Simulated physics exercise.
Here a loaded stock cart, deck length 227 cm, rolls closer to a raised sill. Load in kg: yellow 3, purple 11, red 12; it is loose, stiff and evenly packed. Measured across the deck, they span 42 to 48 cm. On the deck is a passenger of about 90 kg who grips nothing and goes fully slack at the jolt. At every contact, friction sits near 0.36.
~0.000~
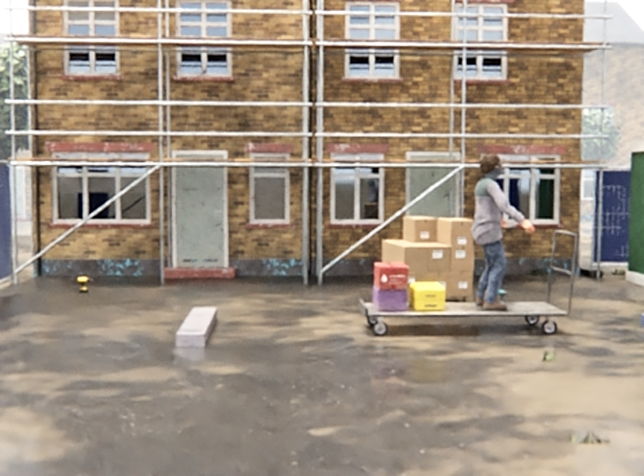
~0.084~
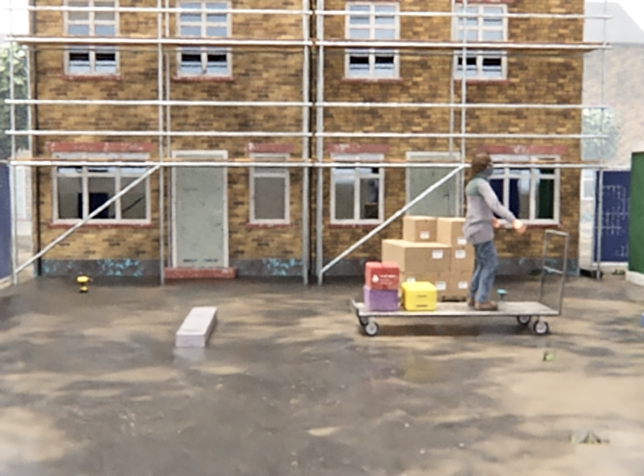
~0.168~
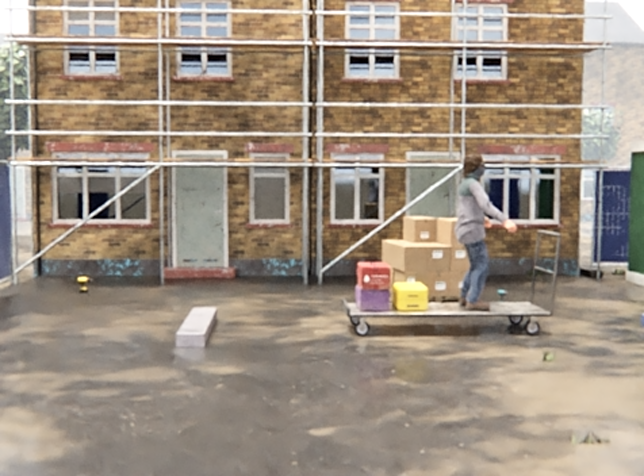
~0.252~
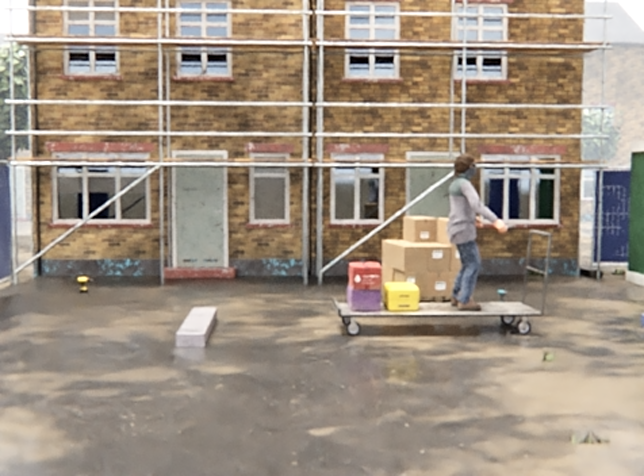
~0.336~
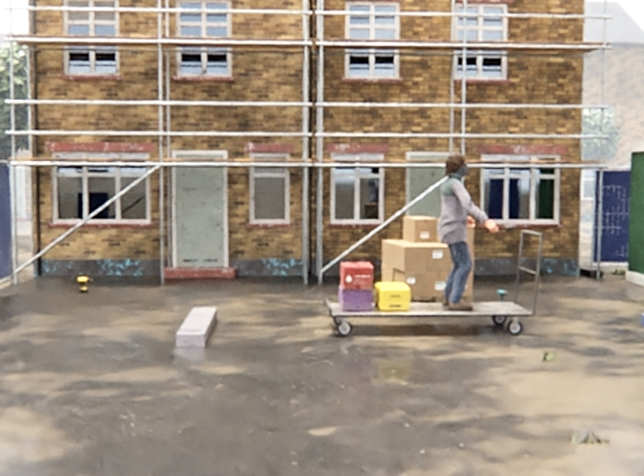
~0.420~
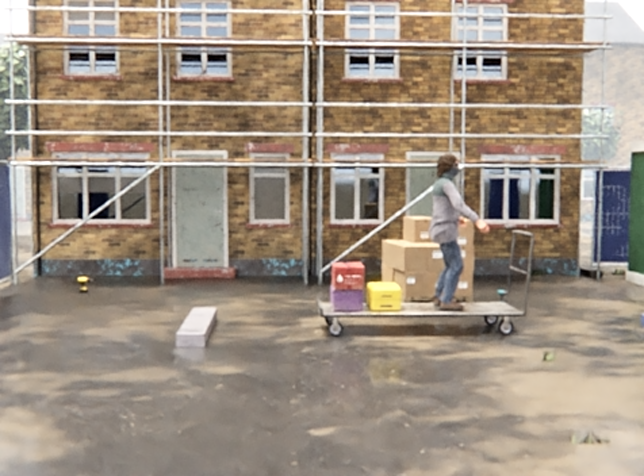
A cart carrying stacked boxes and a standing person rolls left across the wet ground.
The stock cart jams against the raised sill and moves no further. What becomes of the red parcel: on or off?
In the end the red parcel stays on.
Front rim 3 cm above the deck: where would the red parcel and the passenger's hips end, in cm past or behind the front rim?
With that rim, red stays 10 cm behind and the hips stay 100 cm behind.
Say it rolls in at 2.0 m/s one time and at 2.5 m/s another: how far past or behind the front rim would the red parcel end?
It would end around 80 cm beyond the rim, then around 110 cm beyond it.
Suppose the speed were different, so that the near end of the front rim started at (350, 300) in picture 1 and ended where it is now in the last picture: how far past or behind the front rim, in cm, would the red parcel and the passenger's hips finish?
Red 20 behind, hips 120 behind.
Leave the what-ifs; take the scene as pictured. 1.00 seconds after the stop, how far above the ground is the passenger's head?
The head is some 80 cm up from the ground.
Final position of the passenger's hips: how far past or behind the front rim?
They settle some 100 centimetres behind the rim.
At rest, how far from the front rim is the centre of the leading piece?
Reading: Approx. 10 cm behind the front rim.
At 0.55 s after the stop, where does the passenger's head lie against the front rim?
Position: Approx. 110 cm behind the front rim.
The wheels strike at 1.52 s.
After 1.77 s the red parcel is 12 cm behind the rim, tilted 0°, near (214, 276) in the last picture's view.
After 2.07 s the red parcel is 10 cm behind the rim, tilted 0°, near (212, 276) in the last picture's view.
After 2.52 s the red parcel is 10 cm behind the rim, tilted 0°, near (212, 276) in the last picture's view.
When all is still (5.5 s), nothing is past the rim; behind it, yellow suitcase, purple parcel, red parcel and the passenger's hips.
